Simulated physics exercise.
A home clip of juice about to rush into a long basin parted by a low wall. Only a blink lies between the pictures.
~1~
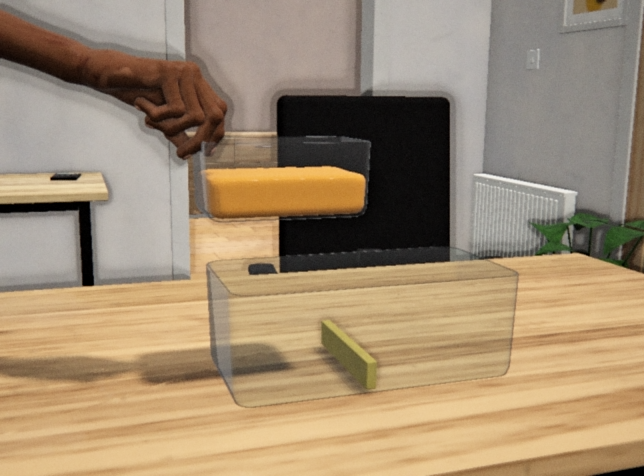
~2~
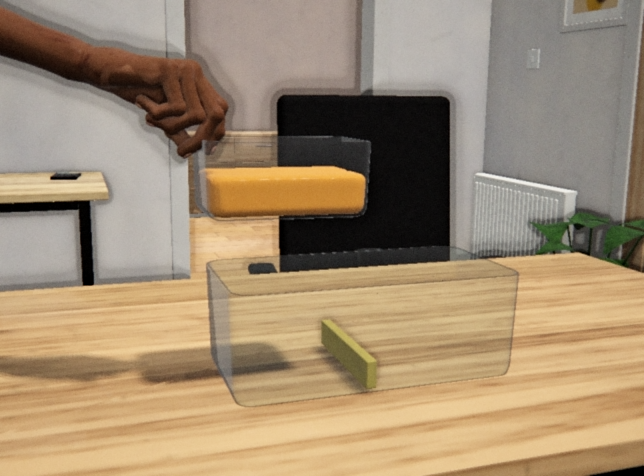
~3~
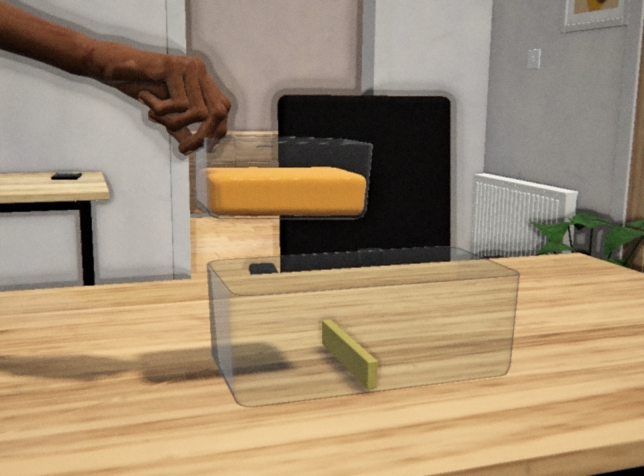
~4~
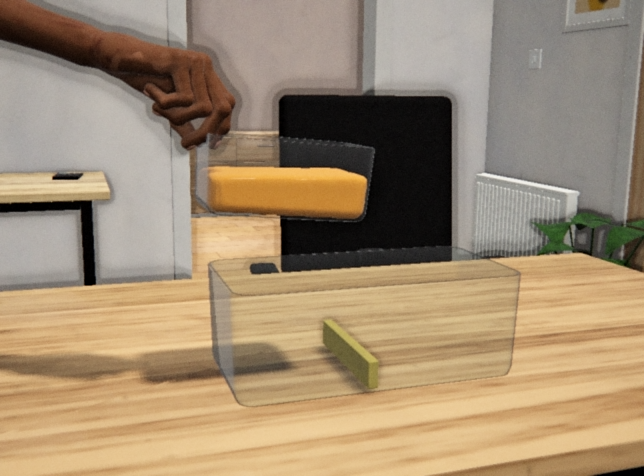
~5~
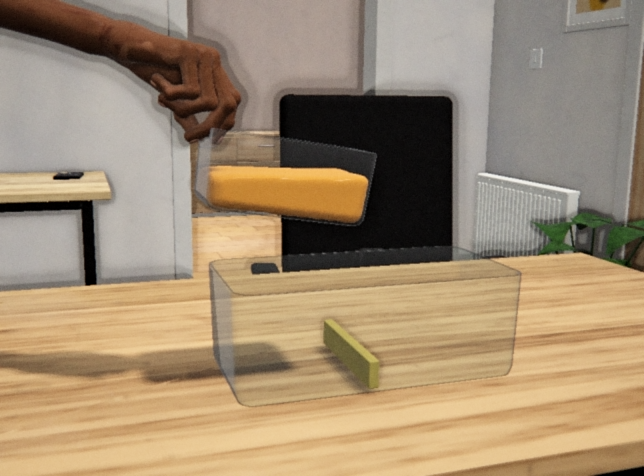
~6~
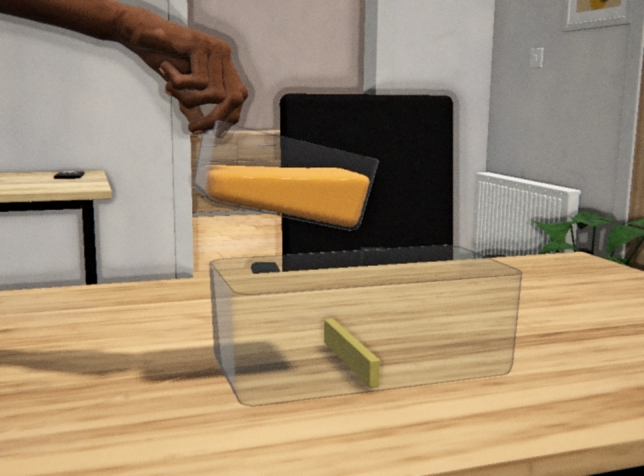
A hand holds a clear container of orange juice level above a long, see-through basin with a low yellowish-green wall inside, on a wooden table. The hand then shifts slightly and tilts the container gradually, its right side dipping lower while the basin stays still.
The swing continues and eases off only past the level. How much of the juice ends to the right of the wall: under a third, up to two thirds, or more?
It comes to over two thirds.
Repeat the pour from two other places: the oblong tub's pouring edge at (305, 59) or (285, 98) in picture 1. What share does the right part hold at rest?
In turn 55 and 40 in a hundred.
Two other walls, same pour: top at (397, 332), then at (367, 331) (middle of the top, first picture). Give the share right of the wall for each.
Roughly 40 per cent, and 65 per cent.
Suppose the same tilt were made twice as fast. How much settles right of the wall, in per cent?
Near 75 %.
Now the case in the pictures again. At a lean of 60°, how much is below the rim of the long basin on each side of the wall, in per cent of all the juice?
Some 0 per cent left and 20 right.
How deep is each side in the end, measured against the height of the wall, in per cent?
Left: 20 %. Right: 60 %.
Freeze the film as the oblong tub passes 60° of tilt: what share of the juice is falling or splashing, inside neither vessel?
About 25 per cent.
A moment on, the oblong tub is tipped part way and 57 per cent is still to pour, 0 is left of the wall and 18 right of it.
Next, the oblong tub is tipped on its side and 16 per cent is still to pour, 6 is left of the wall and 73 right of it.
Then the oblong tub is tipped on its side and 2 per cent is still to pour, 15 is left of the wall and 81 right of it.
Later the oblong tub is tipped on its side and 0 per cent is still to pour, 19 is left of the wall and 81 right of it.
In the end 19 per cent lies left of the wall, 81 right of it and 0 outside.
